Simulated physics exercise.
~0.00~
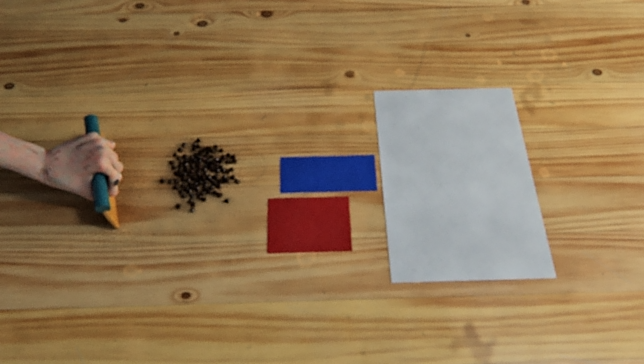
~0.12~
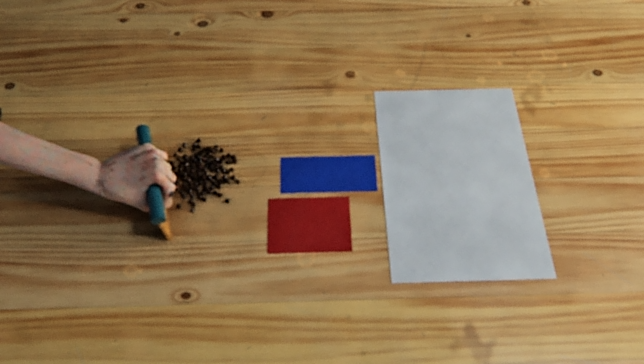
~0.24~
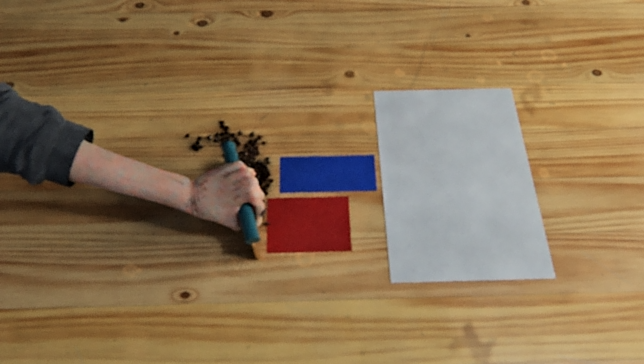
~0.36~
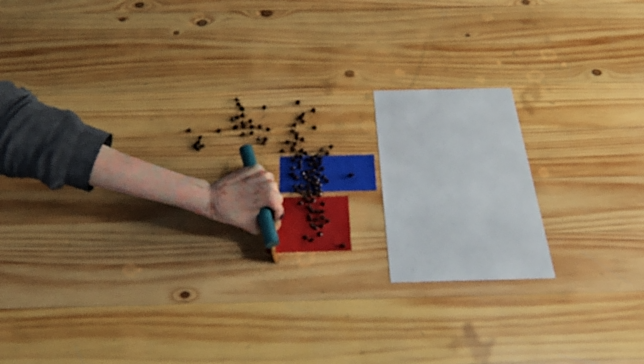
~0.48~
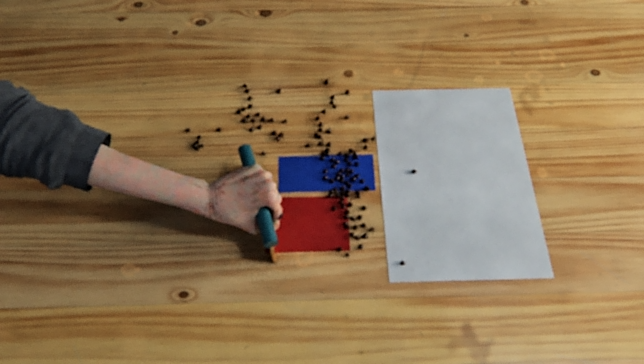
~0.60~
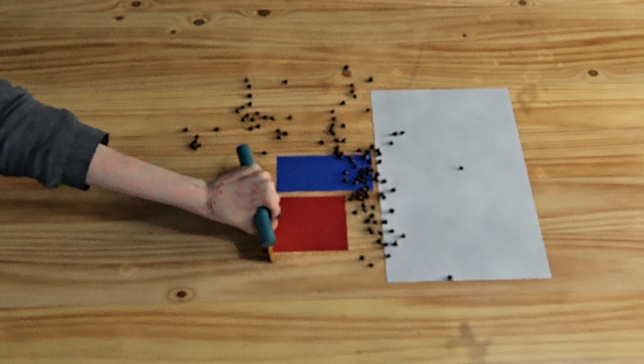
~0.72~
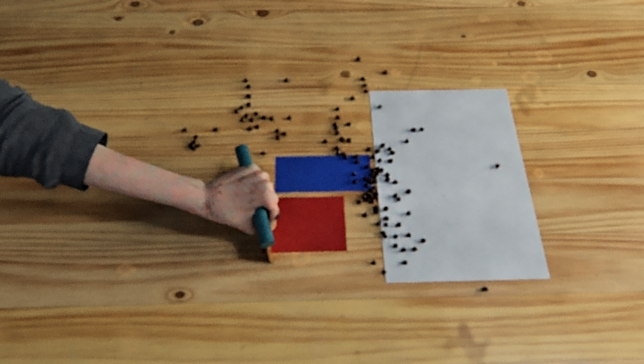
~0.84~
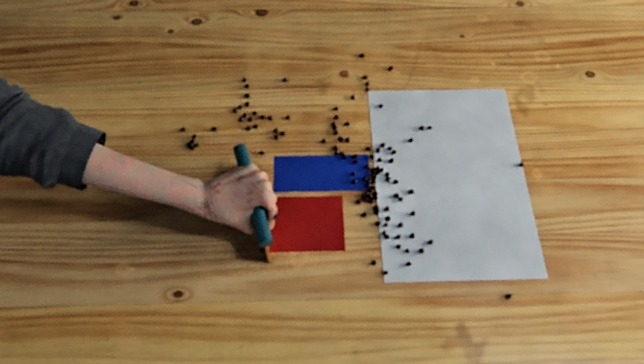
On a wooden table, a hand holding a blue-green scraper swept right into a pile of dark beans and stopped beside the red mat, while the beans scattered onward over the red and blue mats, many ending on the white sheet and bare wood.
